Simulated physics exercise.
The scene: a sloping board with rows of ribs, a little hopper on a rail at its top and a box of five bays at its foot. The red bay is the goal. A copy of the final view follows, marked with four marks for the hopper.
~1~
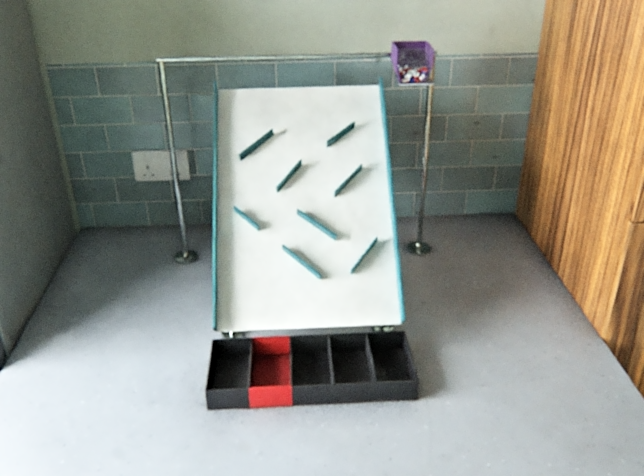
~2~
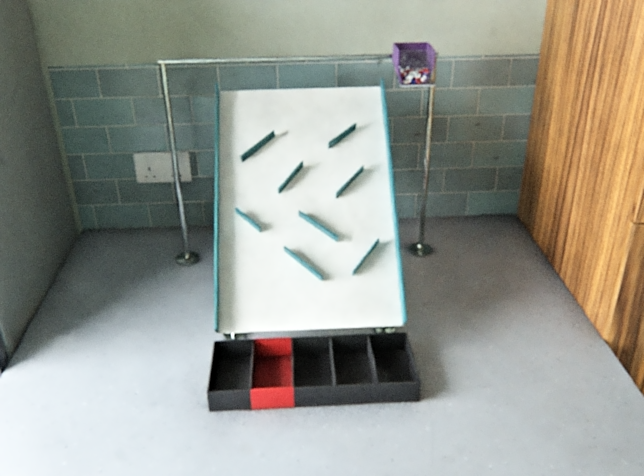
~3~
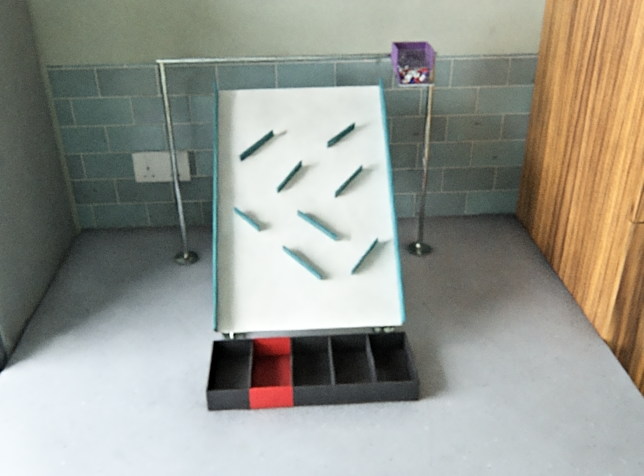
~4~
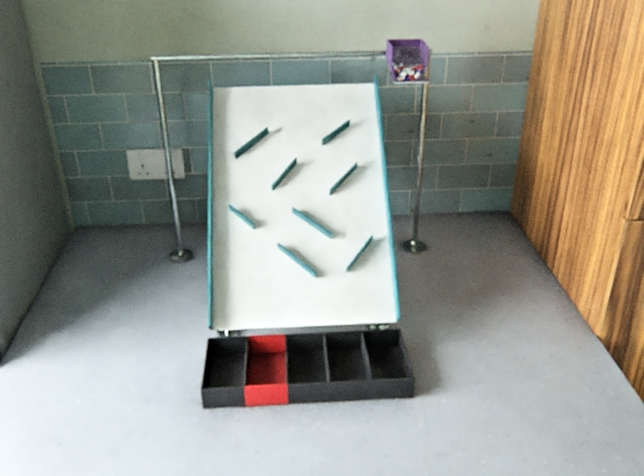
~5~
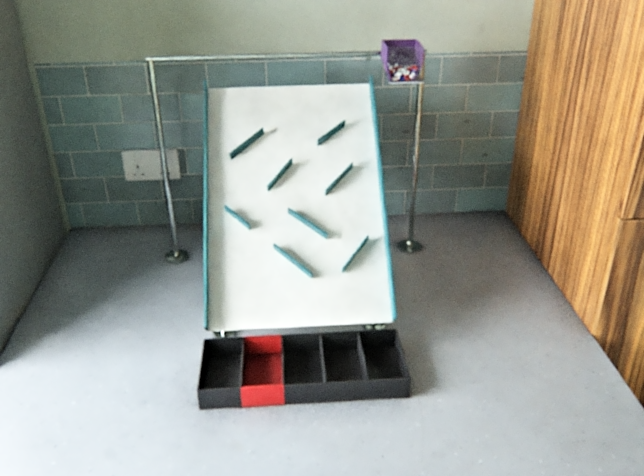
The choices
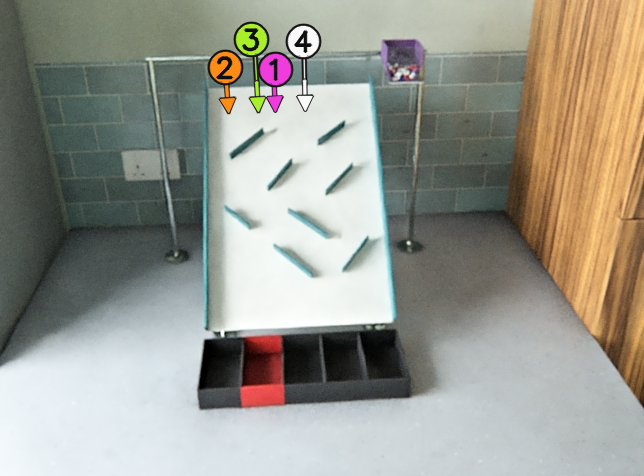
A sloping white board with teal ribs stays still as the view shifts very slightly.
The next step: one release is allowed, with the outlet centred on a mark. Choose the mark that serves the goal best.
Best: 1.
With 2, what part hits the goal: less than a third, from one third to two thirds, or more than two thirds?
It is less than a third.
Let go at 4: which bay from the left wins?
It is the fourth one.
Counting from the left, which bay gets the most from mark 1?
The second.
On the marked copy, mark 1 meets the board at (275, 106); mark 2 meets the board at (228, 107); mark 3 meets the board at (258, 106); mark 4 meets the board at (305, 105).
Choosing 1, roughly a third in the red bay, roughly half in other bays, about a tenth held on the board.
Choosing 2, just a few in the red bay, the larger part in other bays, about a tenth held on the board.
Choosing 3, roughly a quarter in the red bay, roughly half in other bays, roughly a quarter held on the board.
Choosing 4, about a tenth in the red bay, roughly two thirds in other bays, roughly a quarter held on the board.
